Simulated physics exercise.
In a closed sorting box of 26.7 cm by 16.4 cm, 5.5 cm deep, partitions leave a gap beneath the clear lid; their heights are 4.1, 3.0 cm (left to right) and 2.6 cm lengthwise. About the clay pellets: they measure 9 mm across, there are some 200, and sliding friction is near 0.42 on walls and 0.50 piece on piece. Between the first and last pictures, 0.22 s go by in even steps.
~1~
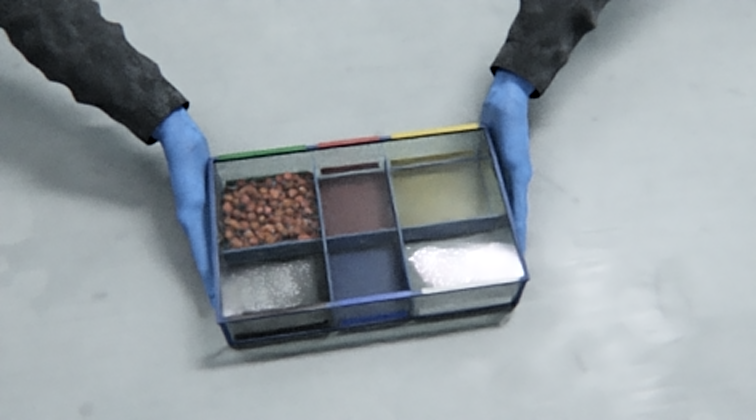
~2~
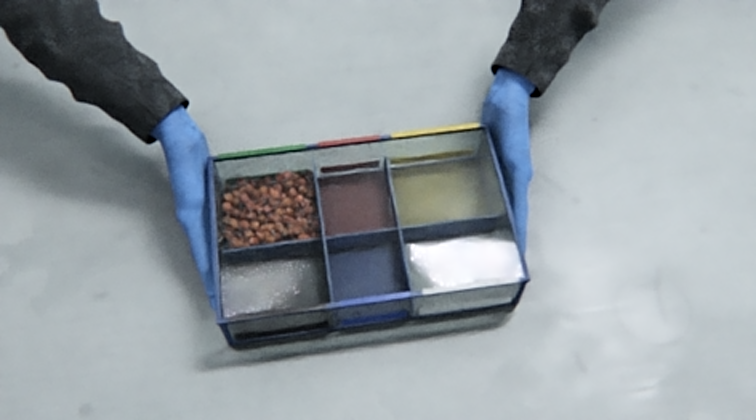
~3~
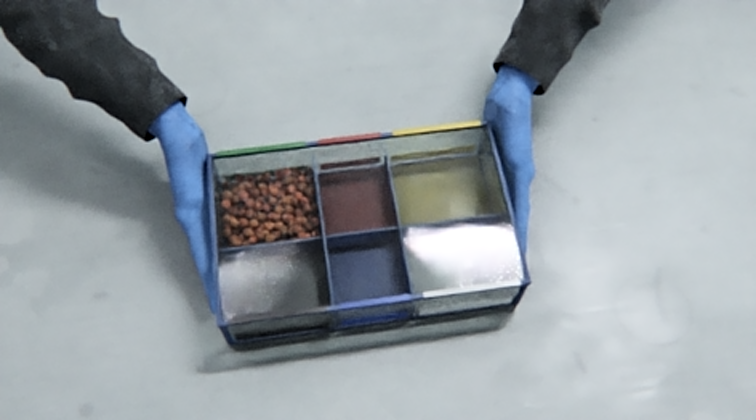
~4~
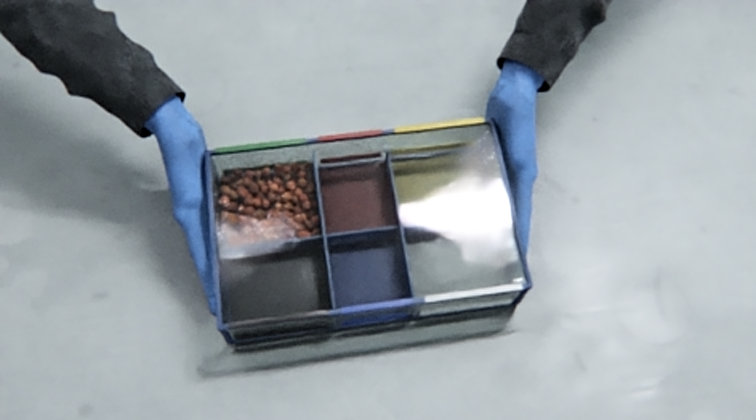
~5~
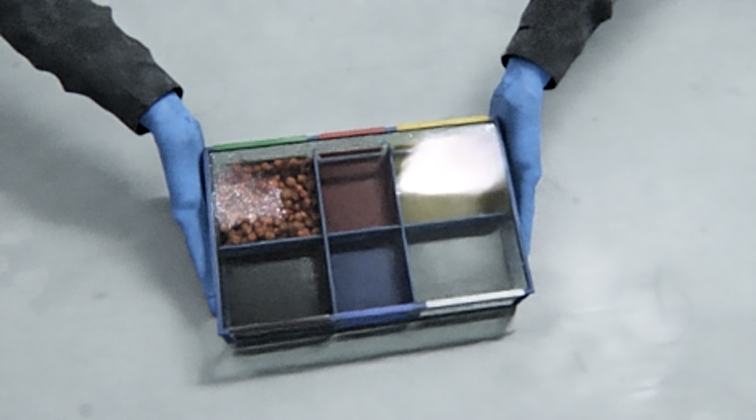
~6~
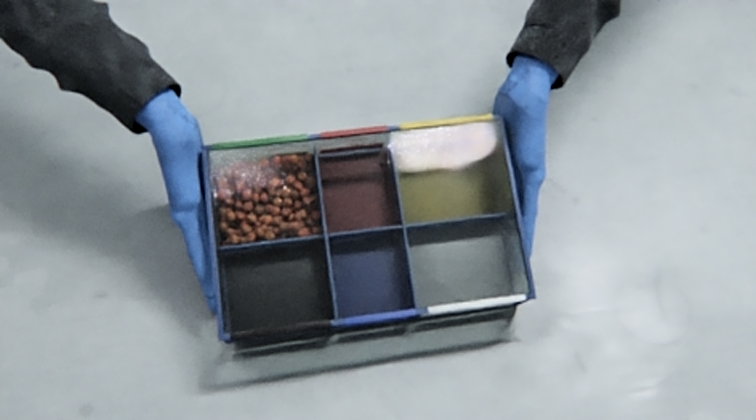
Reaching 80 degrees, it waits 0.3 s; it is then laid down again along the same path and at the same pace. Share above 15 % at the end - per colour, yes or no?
Red compartment no, blue compartment no, green compartment yes, yellow compartment no, white compartment no, black compartment yes.
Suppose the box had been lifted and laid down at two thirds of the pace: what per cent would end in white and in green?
White 0 %; green 45 %.
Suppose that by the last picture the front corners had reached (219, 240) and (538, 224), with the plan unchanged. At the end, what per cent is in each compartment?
In per cent, the final split is red 5, blue 0, green 95, yellow 0, white 0, black 0.
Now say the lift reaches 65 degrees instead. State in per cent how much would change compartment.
About 30 per cent.
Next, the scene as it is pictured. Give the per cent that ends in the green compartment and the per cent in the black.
Final shares - green 35 percent, black 55 percent.
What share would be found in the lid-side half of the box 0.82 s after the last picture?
About 40 per cent.
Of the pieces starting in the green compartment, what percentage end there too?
40 per cent, roughly.
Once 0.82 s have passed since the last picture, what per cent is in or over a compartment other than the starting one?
About 55 %.
Then, 0.82 s after the last picture, tilt 80 degrees; blue 5 %, green 45 %, black 50 %.
Then, 1.36 s after the last picture, tilt 42 degrees; blue 5 %, green 35 %, black 55 %.
Then, 1.97 s after the last picture, tilt 0 degrees; blue 5 %, green 35 %, black 55 %.
In the end, red 0 %, blue 5 %, green 35 %, yellow 0 %, white 0 %, black 55 %.
